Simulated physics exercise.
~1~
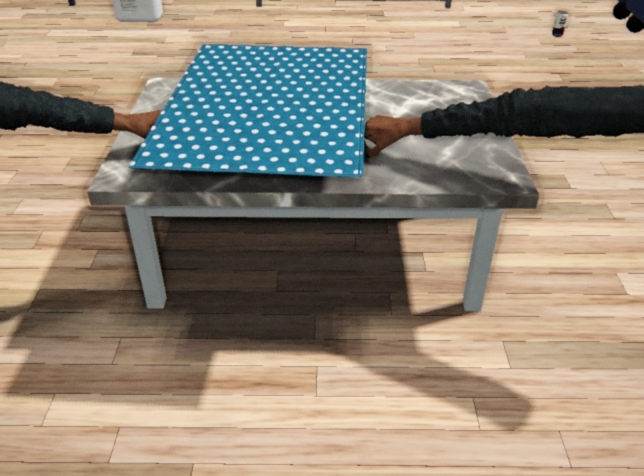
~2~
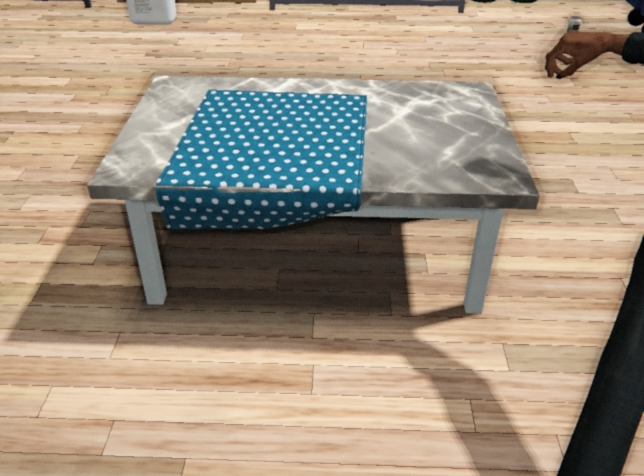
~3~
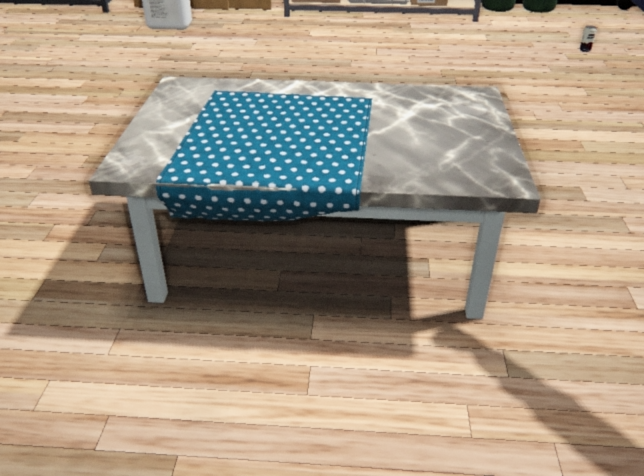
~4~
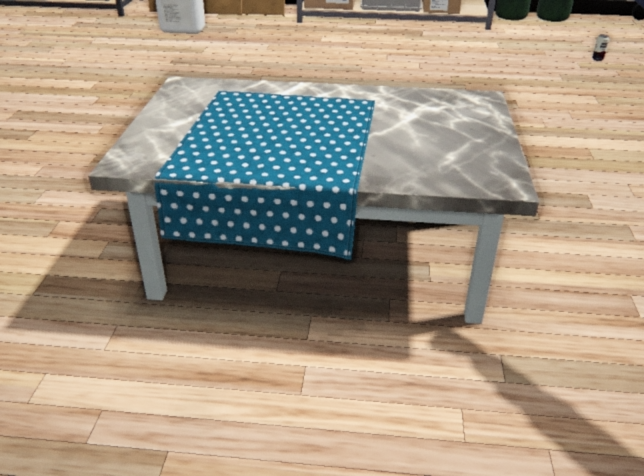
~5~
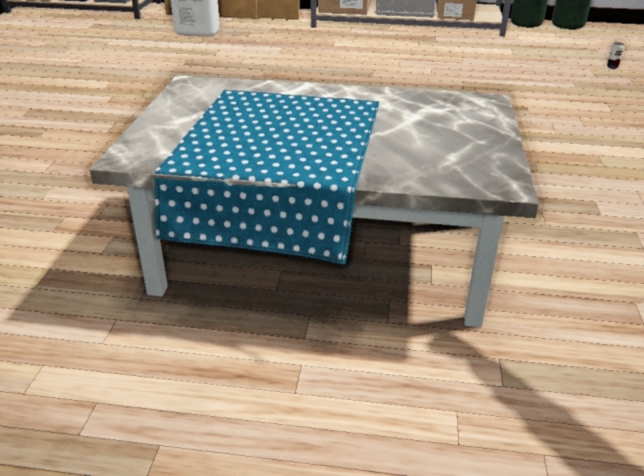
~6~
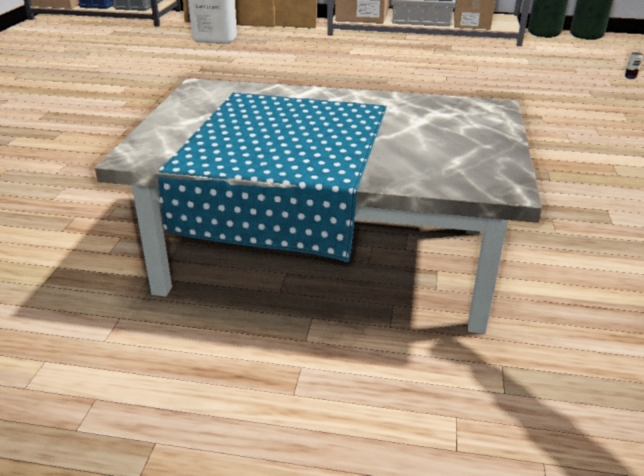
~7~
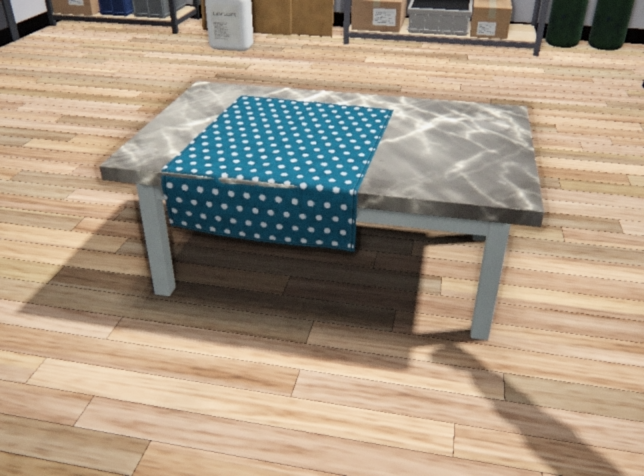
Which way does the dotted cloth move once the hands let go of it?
It moves down, settling on the bench top as its front part drops over the near edge.
